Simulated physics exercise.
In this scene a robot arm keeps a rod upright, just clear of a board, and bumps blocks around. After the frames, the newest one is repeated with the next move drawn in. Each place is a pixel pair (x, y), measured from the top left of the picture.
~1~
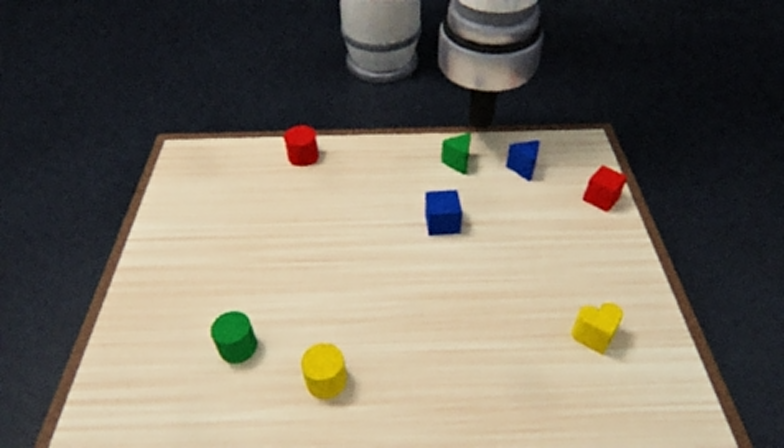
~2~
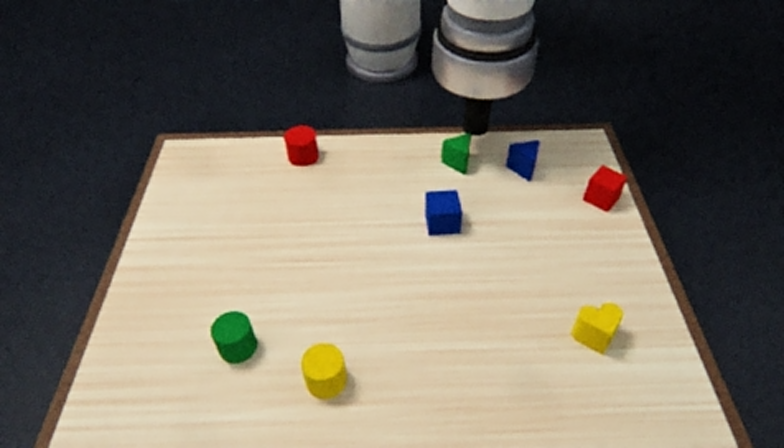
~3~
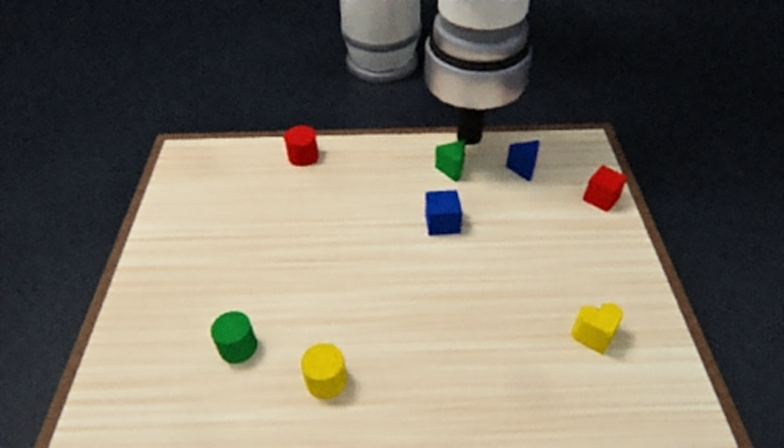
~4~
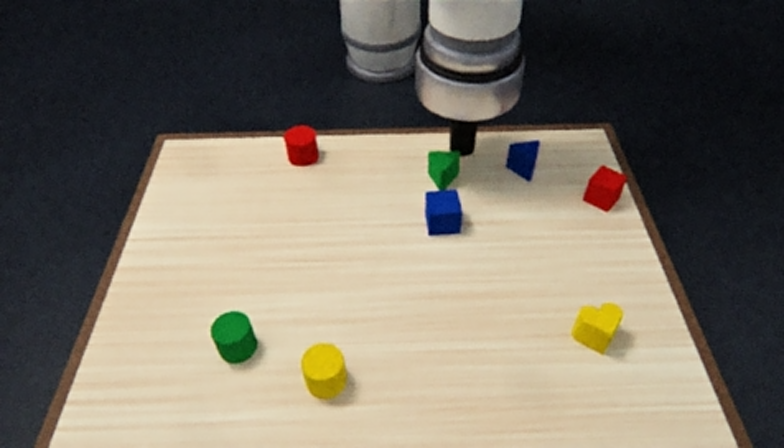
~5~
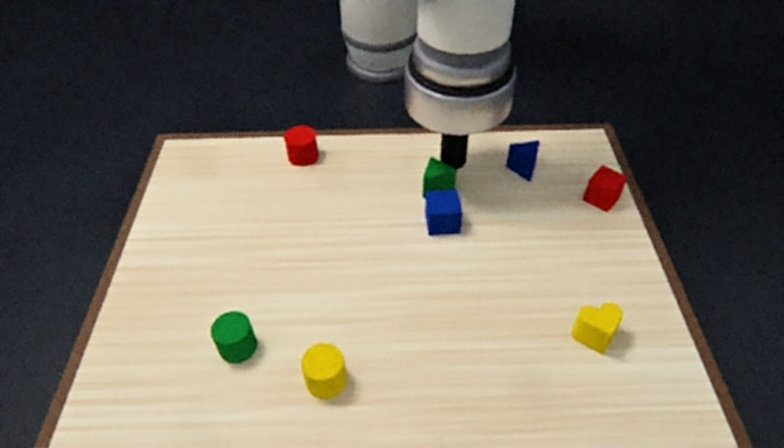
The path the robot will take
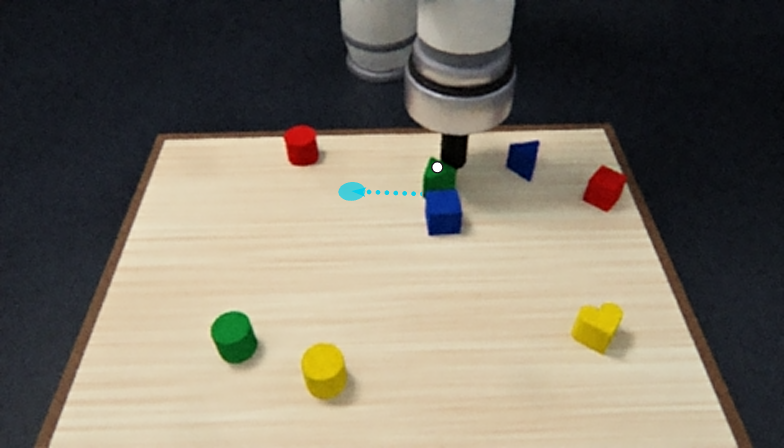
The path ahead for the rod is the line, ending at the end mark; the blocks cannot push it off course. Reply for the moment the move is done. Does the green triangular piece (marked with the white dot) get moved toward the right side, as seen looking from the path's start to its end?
Final answer: No.
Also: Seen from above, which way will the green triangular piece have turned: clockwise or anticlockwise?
Twists anticlockwise.
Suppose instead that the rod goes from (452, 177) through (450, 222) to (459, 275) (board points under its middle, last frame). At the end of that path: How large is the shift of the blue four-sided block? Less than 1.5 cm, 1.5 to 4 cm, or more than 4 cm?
Past 4 cm.
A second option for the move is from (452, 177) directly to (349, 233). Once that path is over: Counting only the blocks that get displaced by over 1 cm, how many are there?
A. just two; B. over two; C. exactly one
C
Path on the board, from (452, 177) by way of (427, 194) and (389, 193) to (352, 191); the dot is on the green triangular piece.
What follows on the original path. One third of the way, rod (427, 178); green triangular piece (410, 185).
Two thirds of the way, rod (387, 177); green triangular piece (396, 189), turned 35° anticlockwise.
At the end, rod (350, 176); green triangular piece (396, 189), turned 35° anticlockwise; blue four-sided block in place.
